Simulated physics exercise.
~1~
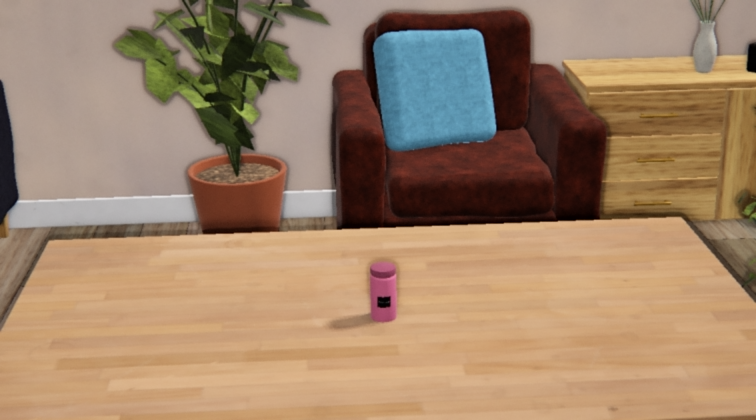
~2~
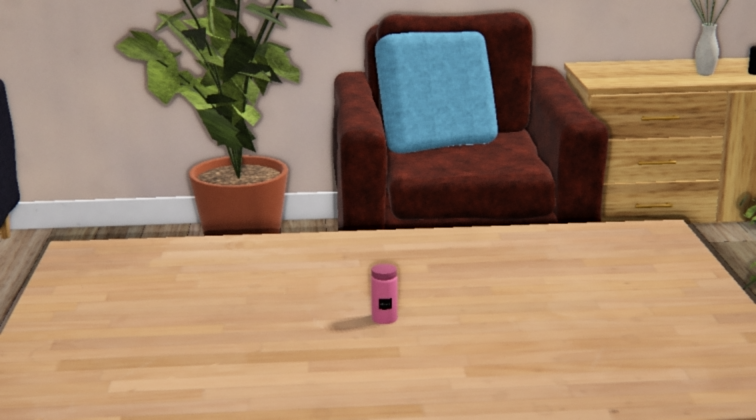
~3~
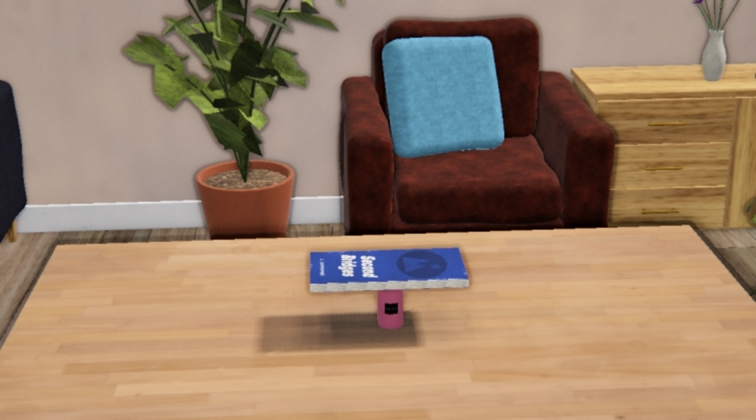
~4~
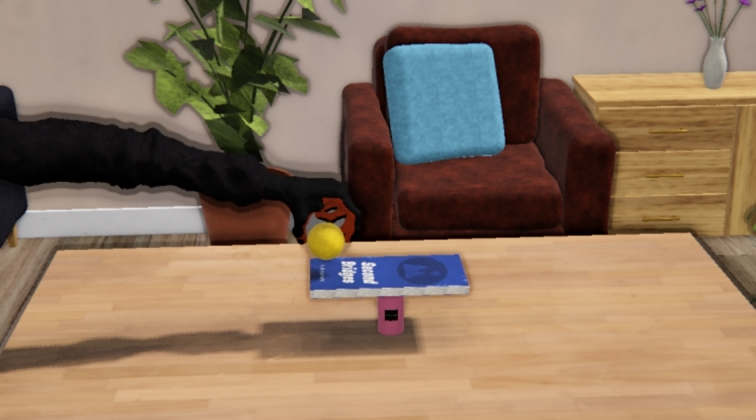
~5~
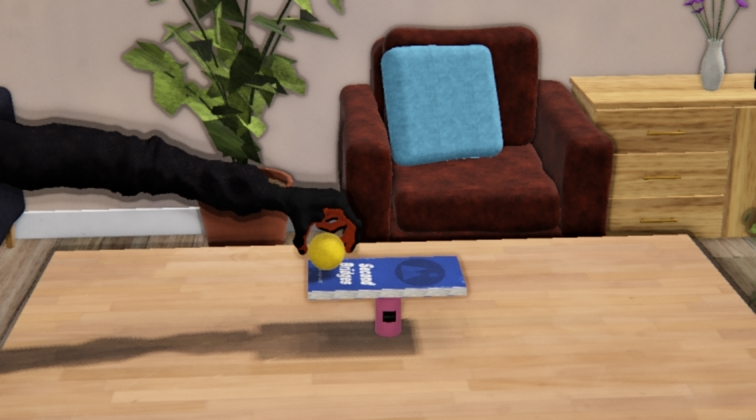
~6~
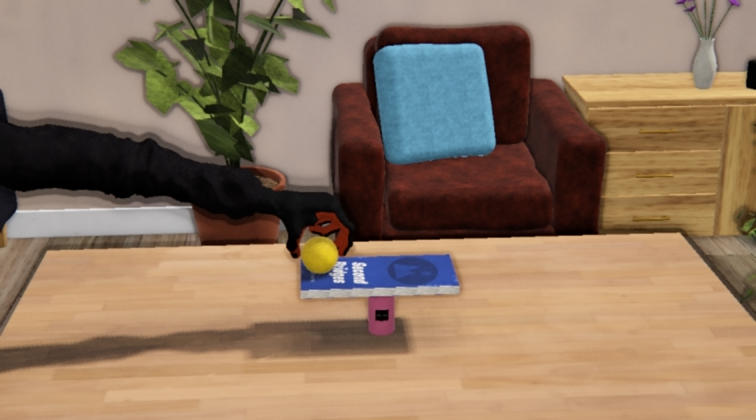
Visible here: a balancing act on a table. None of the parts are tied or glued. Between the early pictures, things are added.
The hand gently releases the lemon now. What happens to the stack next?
The stack collapses.
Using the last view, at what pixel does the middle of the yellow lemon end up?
Near (292, 316).
Then, 0.50 s on from there, yellow lemon now fallen; blue book turned 43° from how it was put.
Then, 0.70 s on from there, blue book turned 49° from how it was put.
In the end, fallen, yellow lemon; toppled in the stack, blue book; pink shaker unmoved. At the end, from the last picture's camera, yellow lemon near (292, 316). The stack comes apart.
